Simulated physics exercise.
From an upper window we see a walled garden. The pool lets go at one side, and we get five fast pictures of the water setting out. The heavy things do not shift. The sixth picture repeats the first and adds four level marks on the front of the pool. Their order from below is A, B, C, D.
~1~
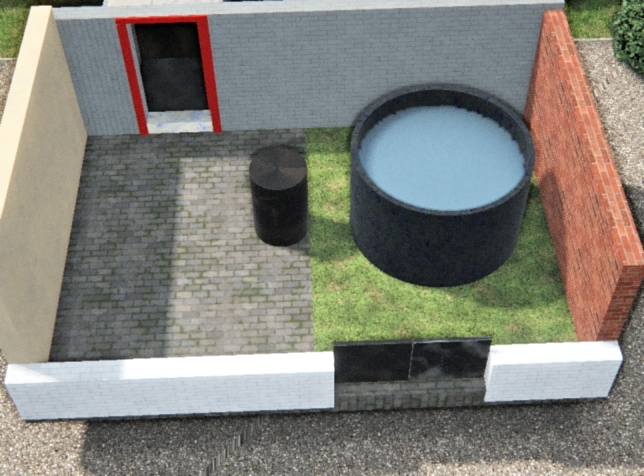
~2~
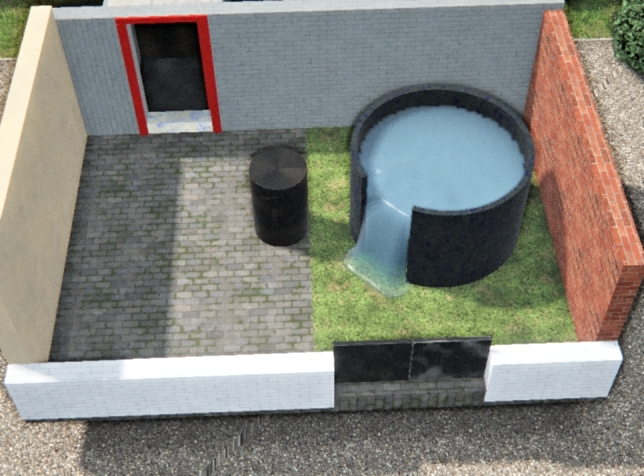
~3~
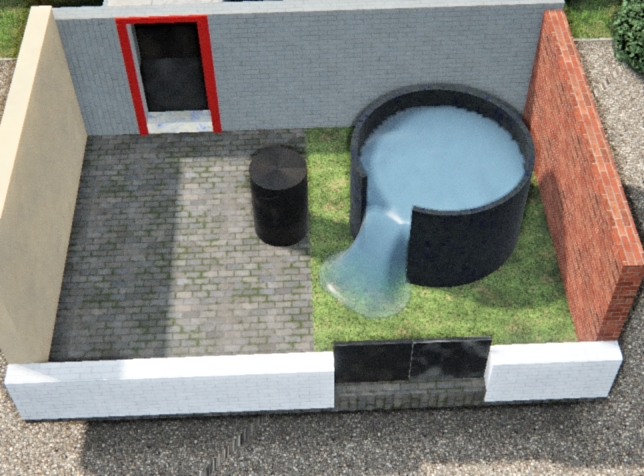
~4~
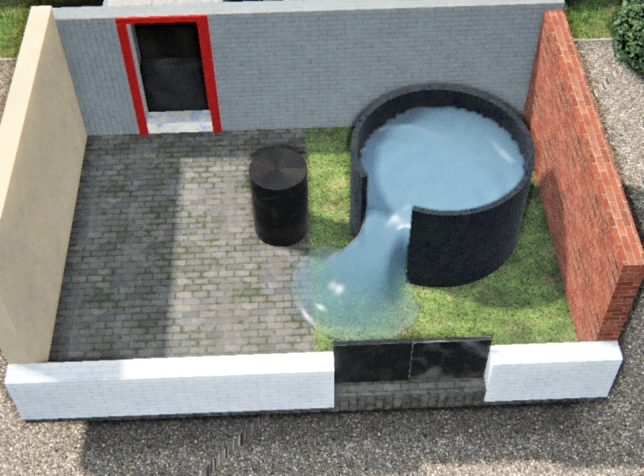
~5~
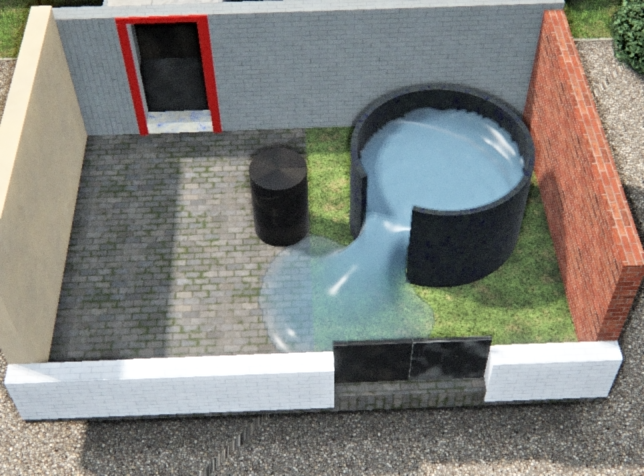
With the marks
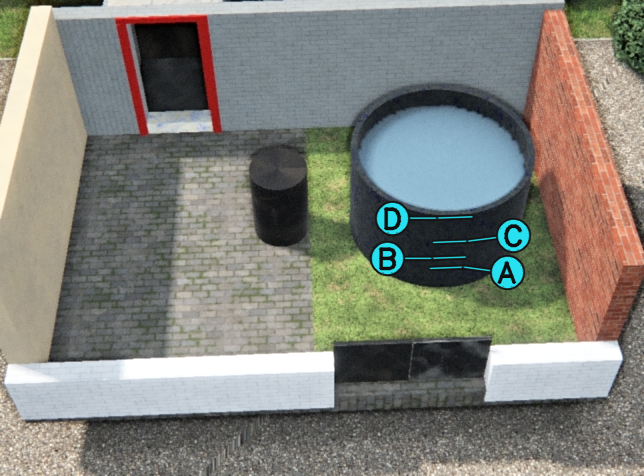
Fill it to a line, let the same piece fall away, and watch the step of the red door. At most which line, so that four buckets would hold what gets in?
C will do.
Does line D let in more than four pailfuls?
Yes, that goes wrong.
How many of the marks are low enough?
Three.
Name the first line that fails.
The answer is D.
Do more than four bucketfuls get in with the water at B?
No.
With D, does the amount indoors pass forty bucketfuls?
No.
In cyan, A at (446, 267); B at (448, 257); C at (450, 241); D at (454, 217); from the bottom up A, B, C, D.
Choosing A, nothing gets over.
Choosing B, nothing gets over.
Choosing C, a splash gets over, under a bucket.
Choosing D, about 14 bucketfuls get in.
